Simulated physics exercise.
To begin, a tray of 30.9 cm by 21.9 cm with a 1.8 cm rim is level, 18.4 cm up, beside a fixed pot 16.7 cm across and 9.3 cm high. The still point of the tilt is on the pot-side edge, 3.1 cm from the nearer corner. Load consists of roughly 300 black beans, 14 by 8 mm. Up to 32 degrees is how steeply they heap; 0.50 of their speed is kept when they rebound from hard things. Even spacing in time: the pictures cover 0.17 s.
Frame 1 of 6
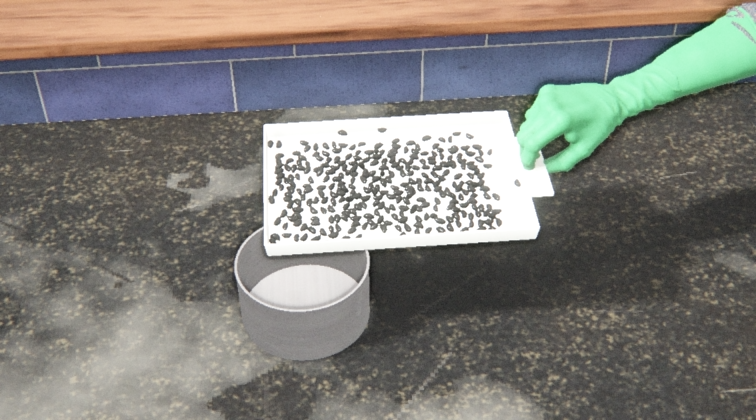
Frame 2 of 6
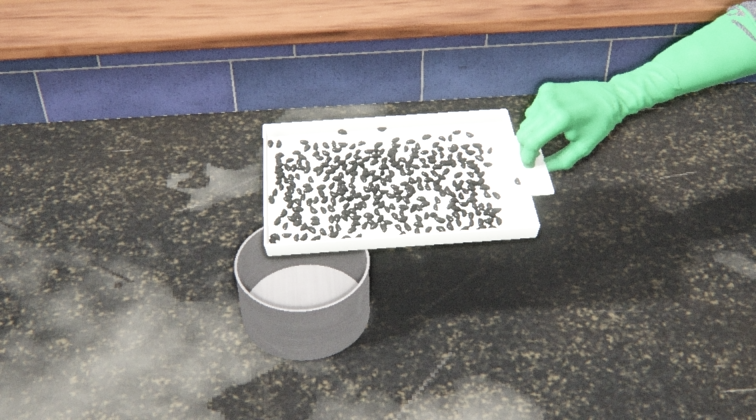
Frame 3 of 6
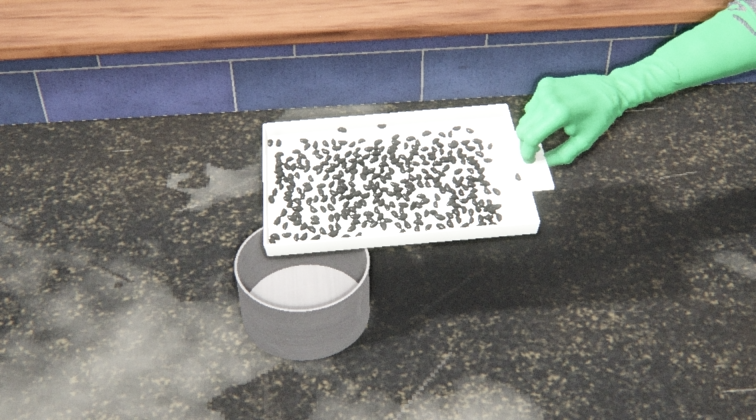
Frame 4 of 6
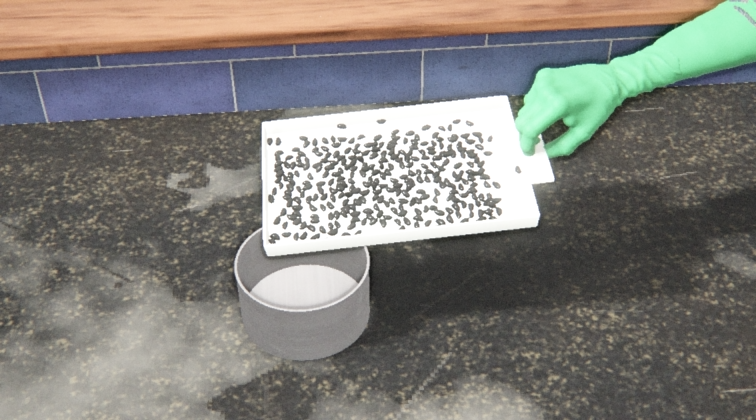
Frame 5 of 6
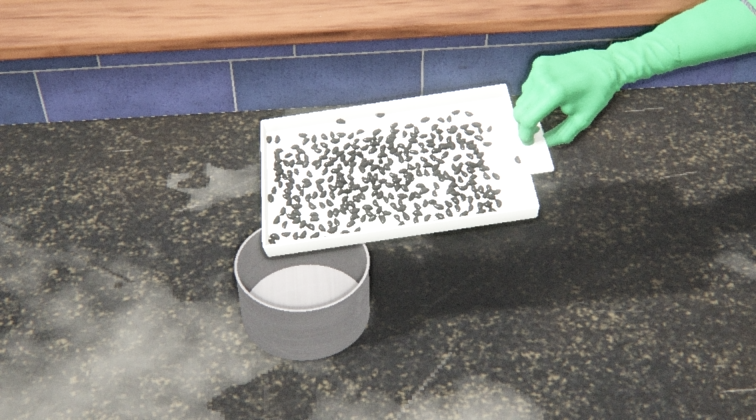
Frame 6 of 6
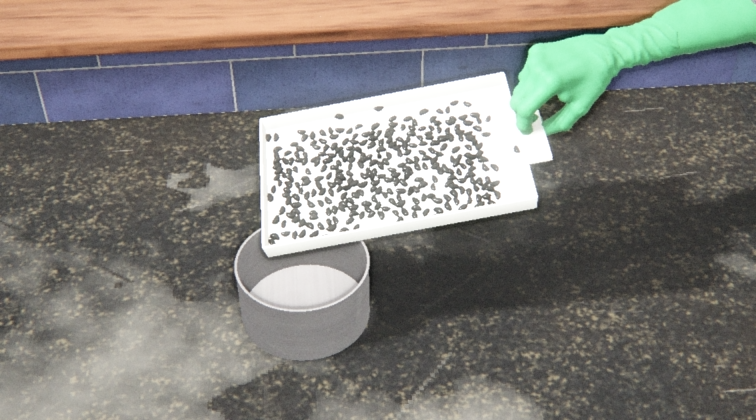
A green-gloved hand held a white tray scattered with black beans, its left end over a round grey pot on a dark counter, then slowly raised the right end a little, slanting it leftward.
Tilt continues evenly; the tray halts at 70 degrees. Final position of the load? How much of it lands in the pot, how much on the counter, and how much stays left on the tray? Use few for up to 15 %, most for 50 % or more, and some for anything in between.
Share by place: Pot few, counter most, tray some.
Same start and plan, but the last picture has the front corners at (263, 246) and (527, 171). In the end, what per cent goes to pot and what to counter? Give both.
Pot 0; counter 75.
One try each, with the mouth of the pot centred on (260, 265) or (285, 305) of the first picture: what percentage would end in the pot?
Try one: ~ 30 %; try two: ~ 30 %.
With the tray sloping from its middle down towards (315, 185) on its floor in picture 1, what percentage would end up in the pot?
Roughly 5 % of the pieces.
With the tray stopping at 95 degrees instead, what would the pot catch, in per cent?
Estimated share: About 0 %.
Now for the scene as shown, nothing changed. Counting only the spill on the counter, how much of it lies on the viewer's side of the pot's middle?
Share: Some 90 %.
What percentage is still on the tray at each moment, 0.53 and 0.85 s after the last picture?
Sequence: 100; 40.
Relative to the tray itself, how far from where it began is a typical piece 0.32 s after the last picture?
About 3 cm.
Then, 0.32 s after the last picture, tilt 40 degrees; the tray holds 100 %, the pot 0 %.
Then, 0.53 s after the last picture, tilt 60 degrees; the tray holds 100 %, the pot 0 %.
Then, 0.85 s after the last picture, tilt 70 degrees; the tray holds 40 %, the pot 0 %.
In the end, pot 0 %, counter 75 %, tray 25 %.
